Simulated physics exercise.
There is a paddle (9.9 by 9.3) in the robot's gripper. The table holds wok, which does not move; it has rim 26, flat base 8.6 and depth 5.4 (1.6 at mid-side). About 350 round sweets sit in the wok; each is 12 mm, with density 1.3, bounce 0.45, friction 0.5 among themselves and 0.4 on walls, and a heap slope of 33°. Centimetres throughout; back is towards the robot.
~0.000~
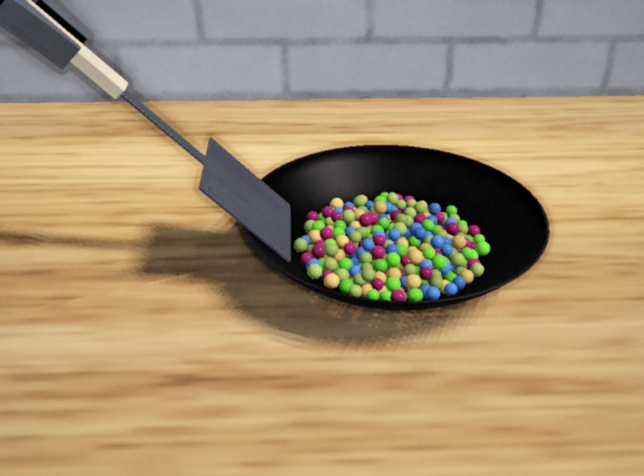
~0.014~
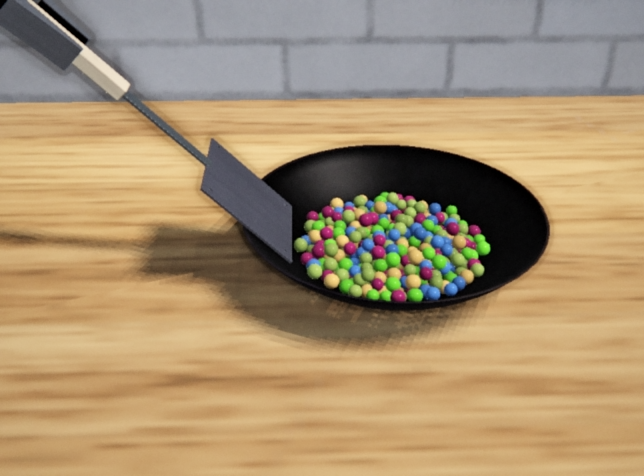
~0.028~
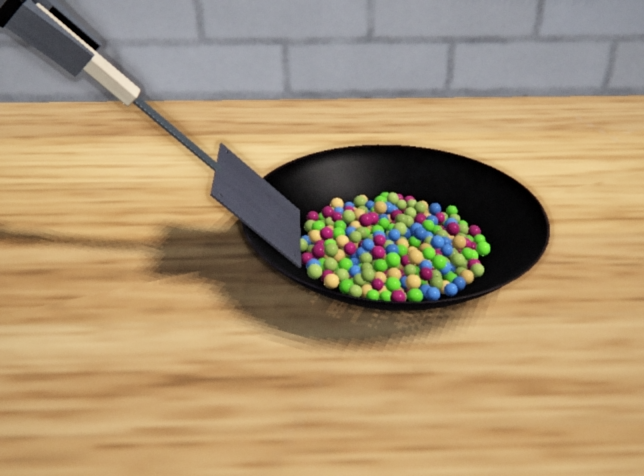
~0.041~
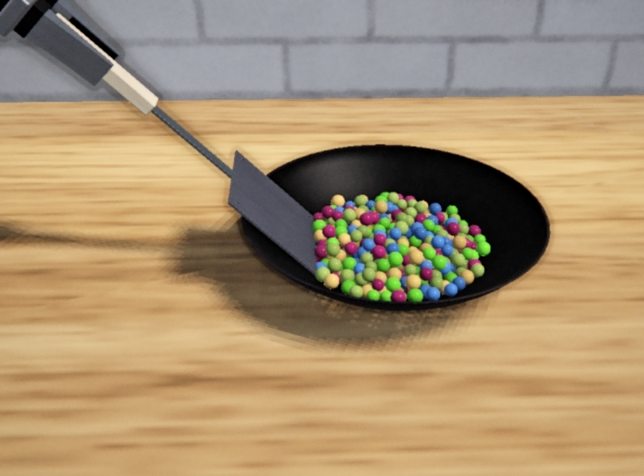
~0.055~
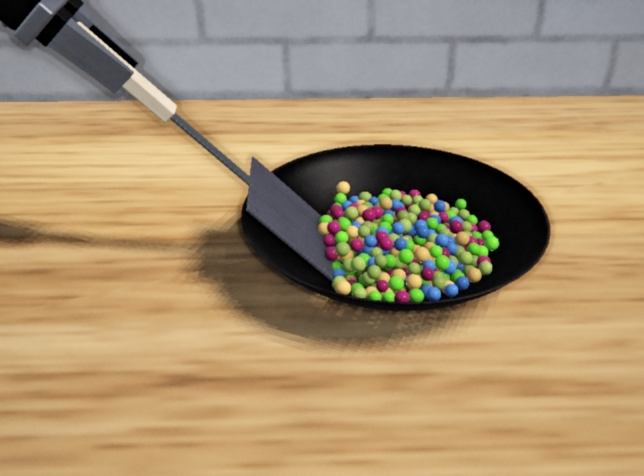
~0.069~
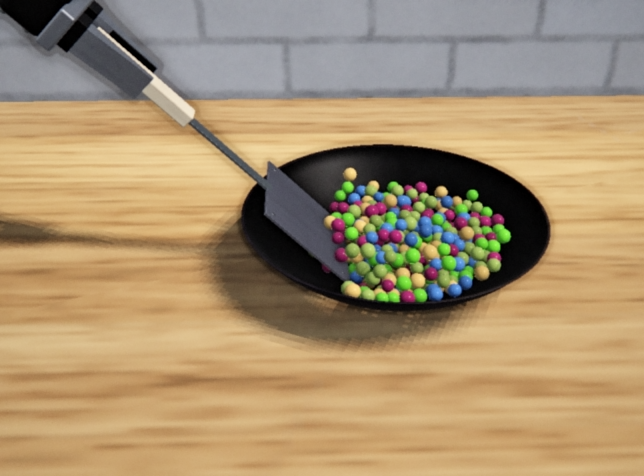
A light wooden tabletop in front of a pale brick wall is seen from slightly above, with the camera still. A black wok holds a heap of small round sweets in green, blue, magenta, olive and pale orange, and a robot gripper holds a dark grey paddle at its left side. After barely moving at first, the paddle slides right and slightly down into the wok, pushing the sweets rightward and heaping them a little higher.
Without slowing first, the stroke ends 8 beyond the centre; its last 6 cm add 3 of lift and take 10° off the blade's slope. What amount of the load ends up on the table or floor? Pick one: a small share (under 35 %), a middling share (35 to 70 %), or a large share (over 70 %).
A middling share.
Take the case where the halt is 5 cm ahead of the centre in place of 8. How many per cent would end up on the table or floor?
Then about 20 per cent.
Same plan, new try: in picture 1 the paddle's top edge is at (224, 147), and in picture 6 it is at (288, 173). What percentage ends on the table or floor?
Off the vessel, on the table or floor: Some 55 percent.
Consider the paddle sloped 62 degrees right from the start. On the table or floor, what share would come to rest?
Near 50 %.
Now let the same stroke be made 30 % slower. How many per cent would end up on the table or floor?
I'd say close to 40 per cent.
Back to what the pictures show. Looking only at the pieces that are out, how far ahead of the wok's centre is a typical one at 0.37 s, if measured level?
Distance ahead of centre: Approx. 22 cm.
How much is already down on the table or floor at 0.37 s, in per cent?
About 30 per cent.
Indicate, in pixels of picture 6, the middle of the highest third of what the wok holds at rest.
Pixel position: Approx. (469, 236).
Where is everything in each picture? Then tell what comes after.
In the first picture, the paddle top edge at (205, 161), sloping 46°; upper third of the load around (392, 237), from x 300 to 485, top at y 200; 351 in the wok.
In the second picture, the paddle top edge at (207, 162), sloping 46°; upper third of the load around (392, 237), from x 300 to 485, top at y 200.
In the third picture, the paddle top edge at (216, 167), sloping 46°; upper third of the load around (393, 237), from x 300 to 485, top at y 200.
In the fourth picture, the paddle top edge at (232, 175), sloping 46°; upper third of the load around (393, 236), from x 305 to 485, top at y 200.
In the fifth picture, the paddle top edge at (250, 182), sloping 46°; upper third of the load around (395, 232), from x 310 to 490, top at y 190.
In the sixth picture, the paddle top edge at (267, 186), sloping 46°; upper third of the load around (403, 228), from x 315 to 505, top at y 175; 351 in the wok.
After 0.11 s, sloping 46°, highest piece 9 above the table; 351 in the wok.
After 0.15 s, sloping 43°, highest piece 11 above the table; 344 in the wok, 7 on the blade or in flight.
After 0.37 s, sloping 36°, highest piece 11 above the table; 179 in the wok, 106 on the table or floor, 66 on the blade or in flight.
After 1.42 s, sloping 36°, highest piece 4 above the table; 179 in the wok, 172 on the table or floor.
In the end, 179 in the wok, 172 on the table or floor. That is 49 % on the table or floor.
